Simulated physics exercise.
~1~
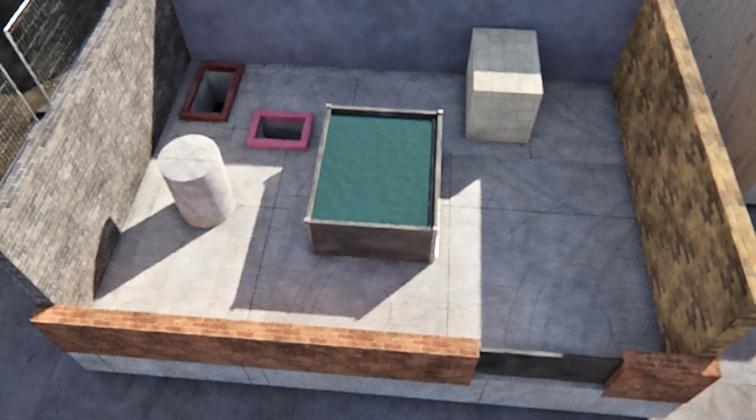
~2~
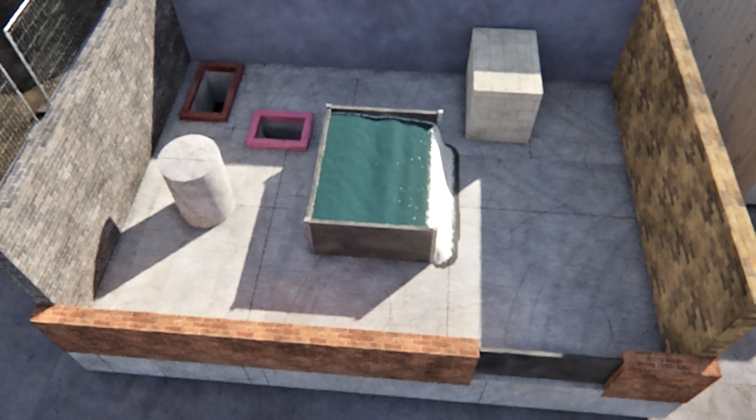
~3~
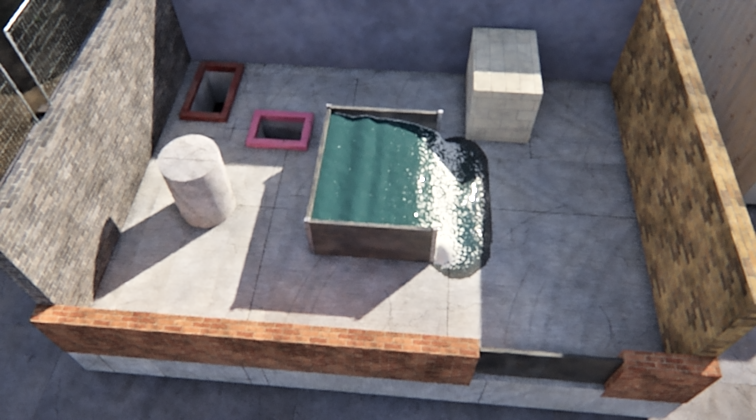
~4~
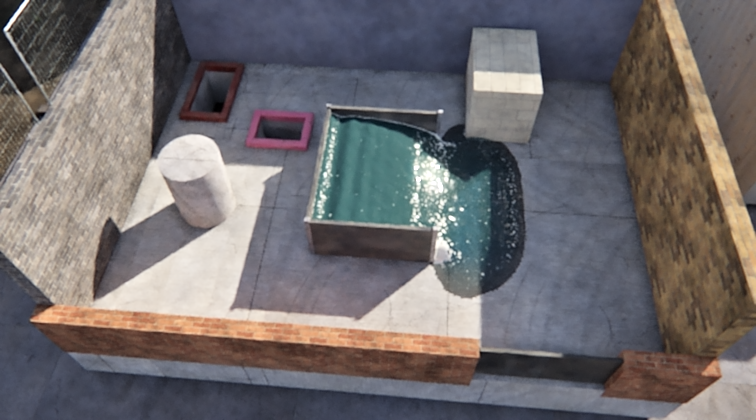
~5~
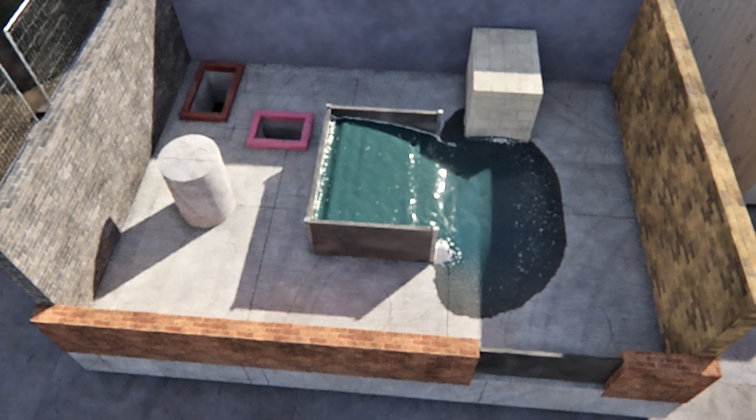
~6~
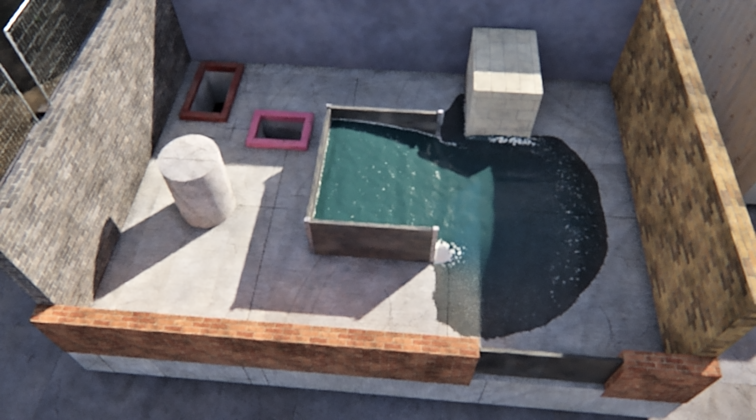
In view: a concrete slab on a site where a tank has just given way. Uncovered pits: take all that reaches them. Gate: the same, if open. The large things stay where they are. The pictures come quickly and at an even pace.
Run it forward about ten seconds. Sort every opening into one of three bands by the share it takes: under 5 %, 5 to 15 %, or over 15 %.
The gate takes under 5 %; the pink pit takes under 5 %; the red pit takes under 5 %.
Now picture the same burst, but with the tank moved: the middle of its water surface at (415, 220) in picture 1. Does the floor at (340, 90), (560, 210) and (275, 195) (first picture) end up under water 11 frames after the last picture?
In sequence: Unflooded, next inundated, then unflooded.
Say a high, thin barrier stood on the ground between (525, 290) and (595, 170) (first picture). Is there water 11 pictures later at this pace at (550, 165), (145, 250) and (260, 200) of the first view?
Taking the three spots in the order asked, they are waterlogged, bone-dry and bone-dry.
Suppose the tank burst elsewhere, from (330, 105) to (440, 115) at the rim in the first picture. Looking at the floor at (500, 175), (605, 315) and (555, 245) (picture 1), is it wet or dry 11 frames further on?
First point spared, second point spared, third point spared.
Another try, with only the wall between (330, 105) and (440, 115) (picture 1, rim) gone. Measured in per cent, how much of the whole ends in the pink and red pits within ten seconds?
Estimates in per cent: Pink 2, red 20.
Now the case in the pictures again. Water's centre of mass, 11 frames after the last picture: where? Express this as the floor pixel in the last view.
I reckon somewhere around (520, 216).
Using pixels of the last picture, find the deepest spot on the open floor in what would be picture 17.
Close to (662, 377), I'd say.
A moment on, water covers 35 % of the floor; the gate 0 %, the pink pit 0 %, the red pit 0 %.
Next, water covers 35 % of the floor; the gate 0 %, the pink pit 0 %, the red pit 0 %.
Then, water covers 45 % of the floor; the gate 0 %, the pink pit 0 %, the red pit 0 %.
Later, water covers 75 % of the floor; the gate 0 %, the pink pit 0 %, the red pit 0 %.
In the end, water covers 95 % of the floor; the gate 0 %, the pink pit 0 %, the red pit 0 %.
